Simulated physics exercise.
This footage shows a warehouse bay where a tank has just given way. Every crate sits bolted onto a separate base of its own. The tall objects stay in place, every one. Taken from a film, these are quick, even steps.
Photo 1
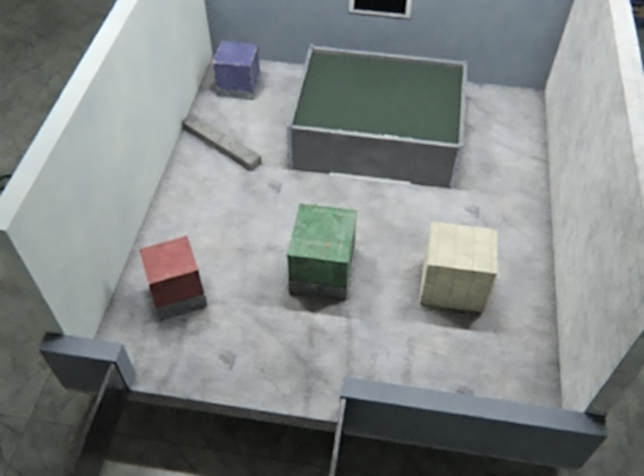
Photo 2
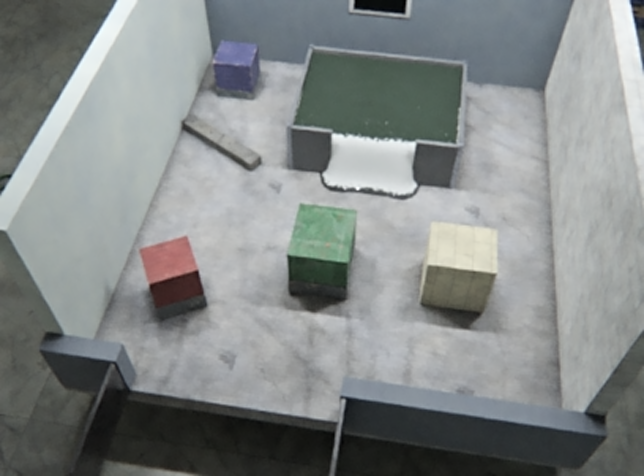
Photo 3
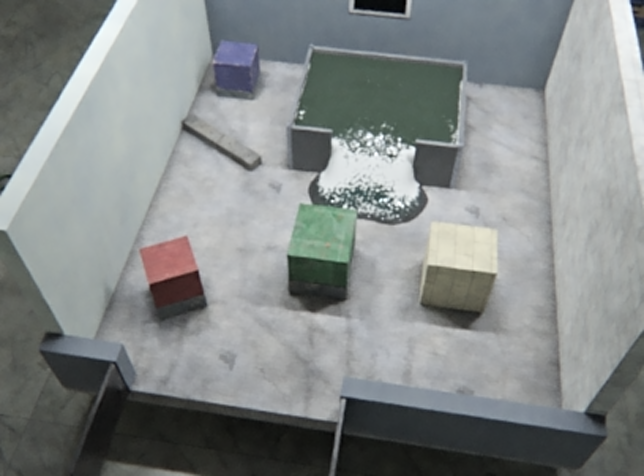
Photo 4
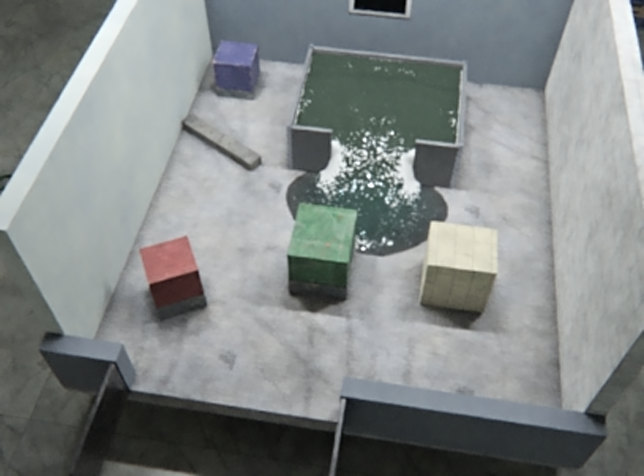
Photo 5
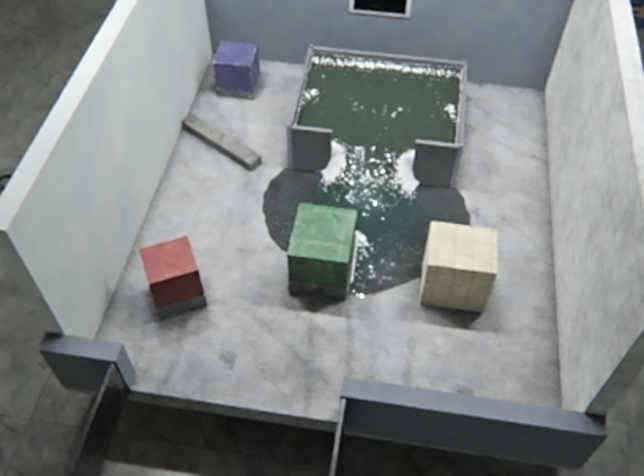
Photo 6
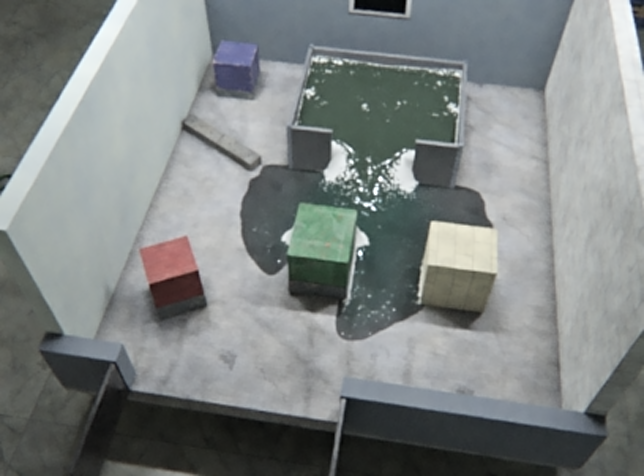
A large grey tank of dark green water stands against the back wall of a pale-walled warehouse bay, seen from high above by a still camera. A purple cube and a loose plank lie to its left, with red, green and cream blocks in a row in front. The tank's front opens and water pours out foaming, spreading across the floor, around the green block and up to the cream one.
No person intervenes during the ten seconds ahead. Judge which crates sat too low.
The green crate was too low. The red crate was not too low. The blue crate was not too low.
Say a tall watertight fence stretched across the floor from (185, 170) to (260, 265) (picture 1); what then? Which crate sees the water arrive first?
That would be the green-painted one.
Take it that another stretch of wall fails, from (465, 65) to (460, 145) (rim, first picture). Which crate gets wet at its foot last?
I'd go with the red crate.
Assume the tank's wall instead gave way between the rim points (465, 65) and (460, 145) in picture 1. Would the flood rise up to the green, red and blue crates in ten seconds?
The green crate never gets wet; the red crate never gets wet; the blue crate is flooded.
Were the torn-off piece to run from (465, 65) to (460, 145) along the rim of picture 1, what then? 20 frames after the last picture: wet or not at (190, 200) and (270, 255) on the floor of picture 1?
As listed: Free of water, no water.
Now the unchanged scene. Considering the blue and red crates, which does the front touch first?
My pick is the one in red.
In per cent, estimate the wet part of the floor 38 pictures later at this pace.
Roughly 90 percent, I reckon.
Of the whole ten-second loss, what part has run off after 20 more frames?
About 25 per cent.
A moment on, water covers 35 % of the floor; the green crate water round its plinth, the red crate water round its plinth, the blue crate not reached.
Next, water covers 50 % of the floor; the green crate water round its plinth, the red crate water round its plinth, the blue crate not reached.
Then, water covers 75 % of the floor; the green crate water round its plinth, the red crate water round its plinth, the blue crate water round its plinth.
Later, water covers 90 % of the floor; the green crate water round its plinth, the red crate water round its plinth, the blue crate water round its plinth.
In the end, water covers 100 % of the floor; the green crate was topped, the red crate stayed above the water, the blue crate stayed above the water.
